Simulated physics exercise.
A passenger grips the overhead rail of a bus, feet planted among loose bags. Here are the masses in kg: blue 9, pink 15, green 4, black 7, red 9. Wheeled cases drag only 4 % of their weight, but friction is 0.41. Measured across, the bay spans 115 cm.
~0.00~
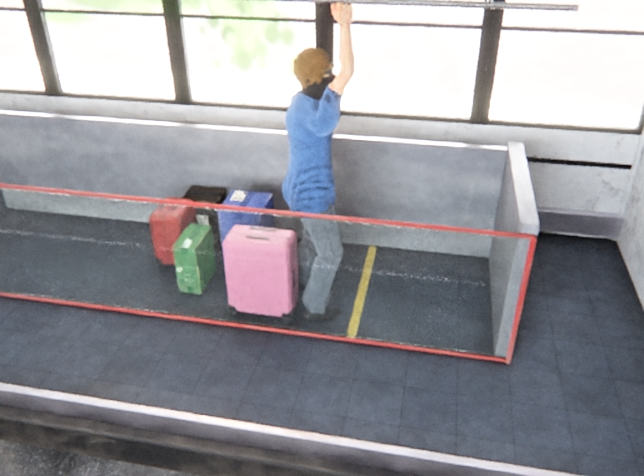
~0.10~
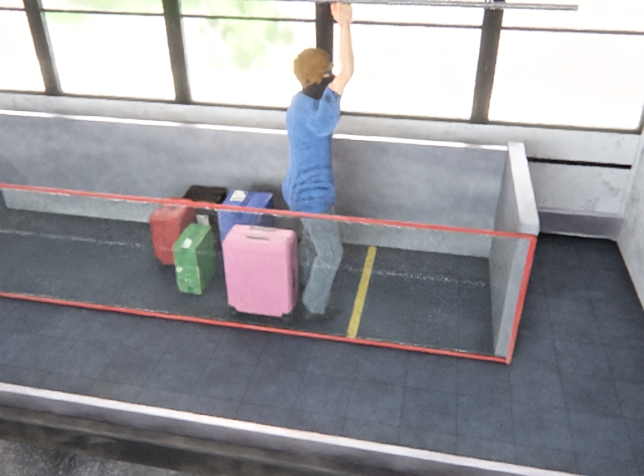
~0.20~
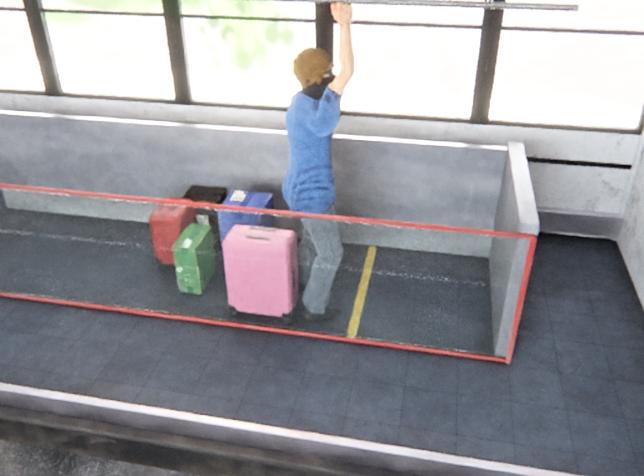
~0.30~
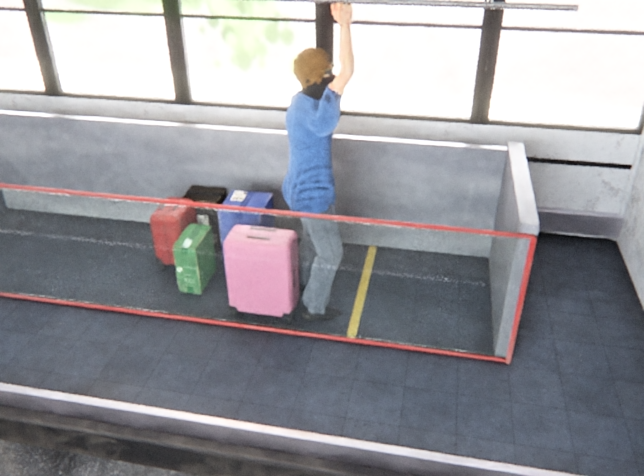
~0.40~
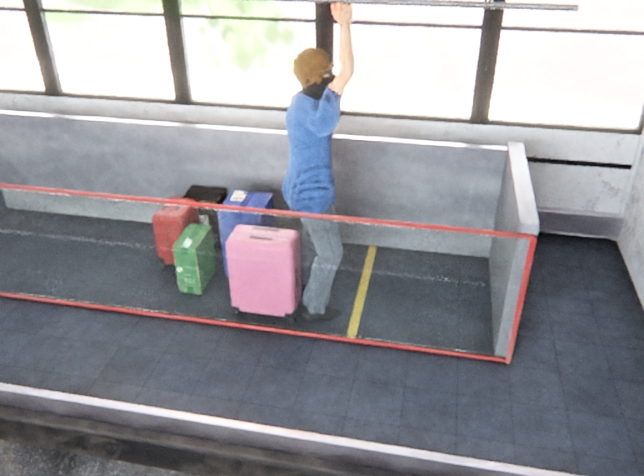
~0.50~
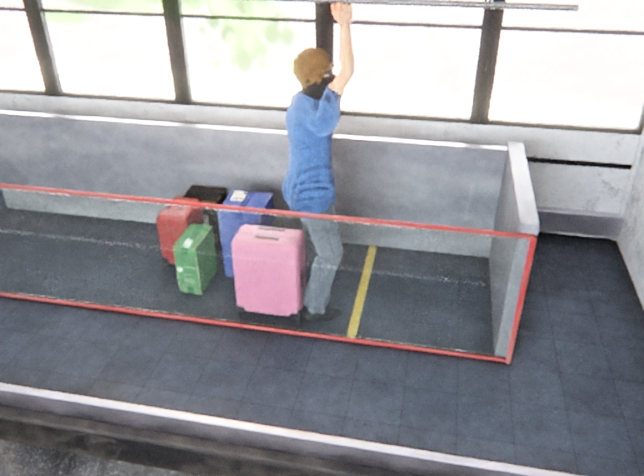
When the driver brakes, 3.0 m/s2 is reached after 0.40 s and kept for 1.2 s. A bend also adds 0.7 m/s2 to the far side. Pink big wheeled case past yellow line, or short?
Watch, it holds back from the line.
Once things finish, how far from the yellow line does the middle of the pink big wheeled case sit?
Short side, near 50 cm.
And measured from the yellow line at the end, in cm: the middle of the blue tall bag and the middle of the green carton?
Blue tall bag short by 0, green carton short by 80.
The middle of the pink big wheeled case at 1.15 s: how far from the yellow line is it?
About 50 cm short of it.
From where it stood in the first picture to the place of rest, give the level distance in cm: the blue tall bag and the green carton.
Roughly: Blue tall bag 80; green carton 35.
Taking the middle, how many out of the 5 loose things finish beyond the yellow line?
By my count, 0 of them.
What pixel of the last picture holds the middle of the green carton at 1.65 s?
Position at that time, last view: Approx. (244, 264).
After 0.75 s the pink big wheeled case is 53 cm short of the yellow line, tilted 0°, near (277, 273) in the last picture's view.
After 1.15 s the pink big wheeled case is 51 cm short of the yellow line, tilted 0°, near (283, 266) in the last picture's view; the blue tall bag 69 cm short of the yellow line, tilted 0°.
After 1.65 s the pink big wheeled case is 50 cm short of the yellow line, tilted 0°, near (285, 264) in the last picture's view.
At rest, 2.3 s, blue tall bag stops short of the yellow line; pink big wheeled case stops short of the yellow line; green carton stops short of the yellow line; black pack stops short of the yellow line; red small wheeled case stops short of the yellow line.
